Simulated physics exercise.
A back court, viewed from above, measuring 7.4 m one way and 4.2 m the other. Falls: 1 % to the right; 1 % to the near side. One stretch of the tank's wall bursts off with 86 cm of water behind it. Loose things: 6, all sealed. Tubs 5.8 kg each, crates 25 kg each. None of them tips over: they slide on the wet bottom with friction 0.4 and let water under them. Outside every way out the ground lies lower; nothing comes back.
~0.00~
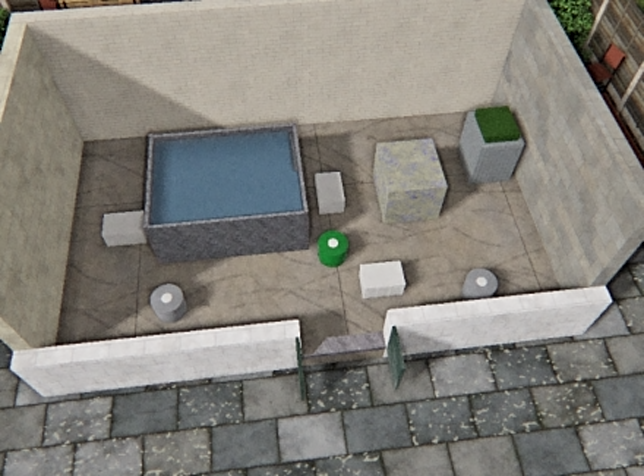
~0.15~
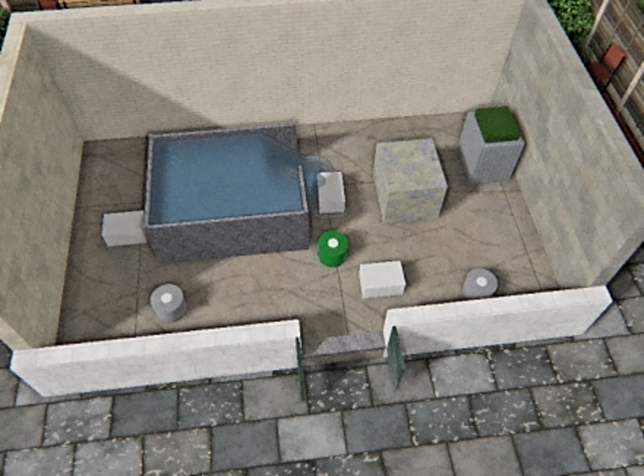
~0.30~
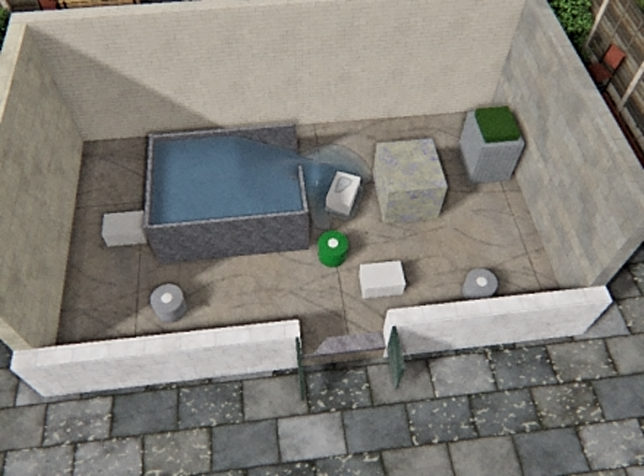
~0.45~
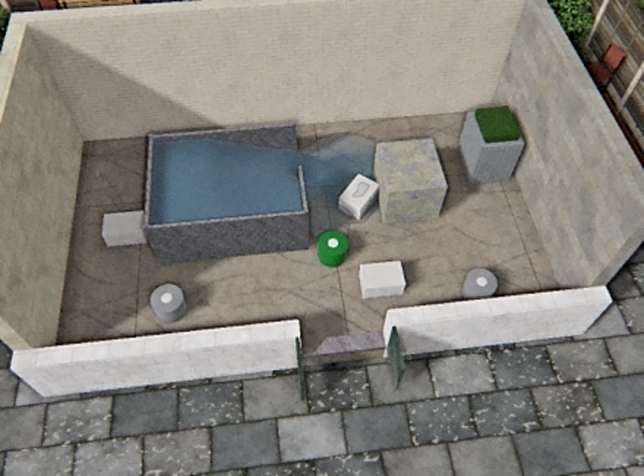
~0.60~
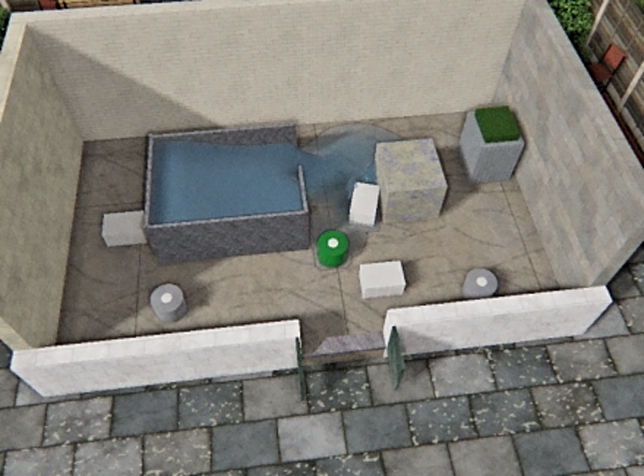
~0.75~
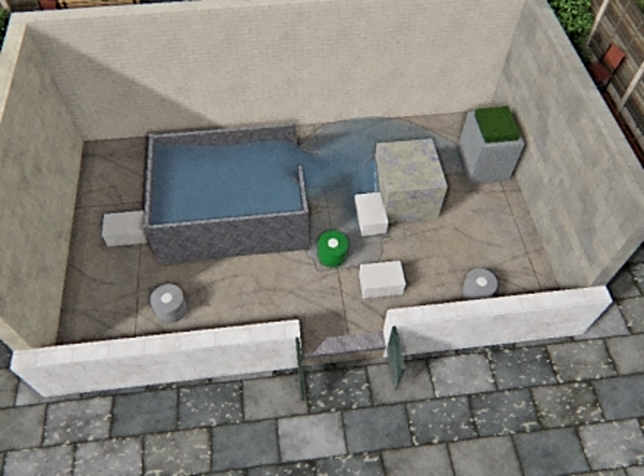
In a walled back court, part of the tank's right side burst open and water poured out, pushing a white crate to the right against a stone block, while the green tub stayed put.
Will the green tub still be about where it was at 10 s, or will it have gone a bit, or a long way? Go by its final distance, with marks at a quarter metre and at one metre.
Greatly displaced.
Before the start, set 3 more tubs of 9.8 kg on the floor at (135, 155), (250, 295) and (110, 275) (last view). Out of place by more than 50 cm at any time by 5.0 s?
Order as asked - not as far, not as far, not as far.
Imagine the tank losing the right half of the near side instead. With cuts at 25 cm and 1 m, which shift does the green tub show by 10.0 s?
The green tub drifts a modest way.
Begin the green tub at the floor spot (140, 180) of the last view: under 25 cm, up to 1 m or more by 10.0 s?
Outcome: It is shifted a bit.
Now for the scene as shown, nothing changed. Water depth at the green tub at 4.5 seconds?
4 cm, roughly.
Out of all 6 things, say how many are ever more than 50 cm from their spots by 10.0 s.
5.
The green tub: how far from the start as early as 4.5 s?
About 200 cm out of place.
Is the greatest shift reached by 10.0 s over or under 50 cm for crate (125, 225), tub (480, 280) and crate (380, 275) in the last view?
Well, going one by one, it's not that far, too far and too far.
After 2.0 s the green tub is near (288, 273), 0.8 m from its start, aground; 0 of 6 are out; 0 afloat.
After 4.5 s the green tub is near (207, 290), 2.0 m from its start, aground; 1 of 6 are out; 1 afloat.
After 7.0 s the green tub is near (186, 261), 2.2 m from its start, afloat; 1 of 6 are out; 3 afloat.
After 10.0 s the green tub is near (119, 268), 3.1 m from its start, afloat; 1 of 6 are out; 3 afloat.
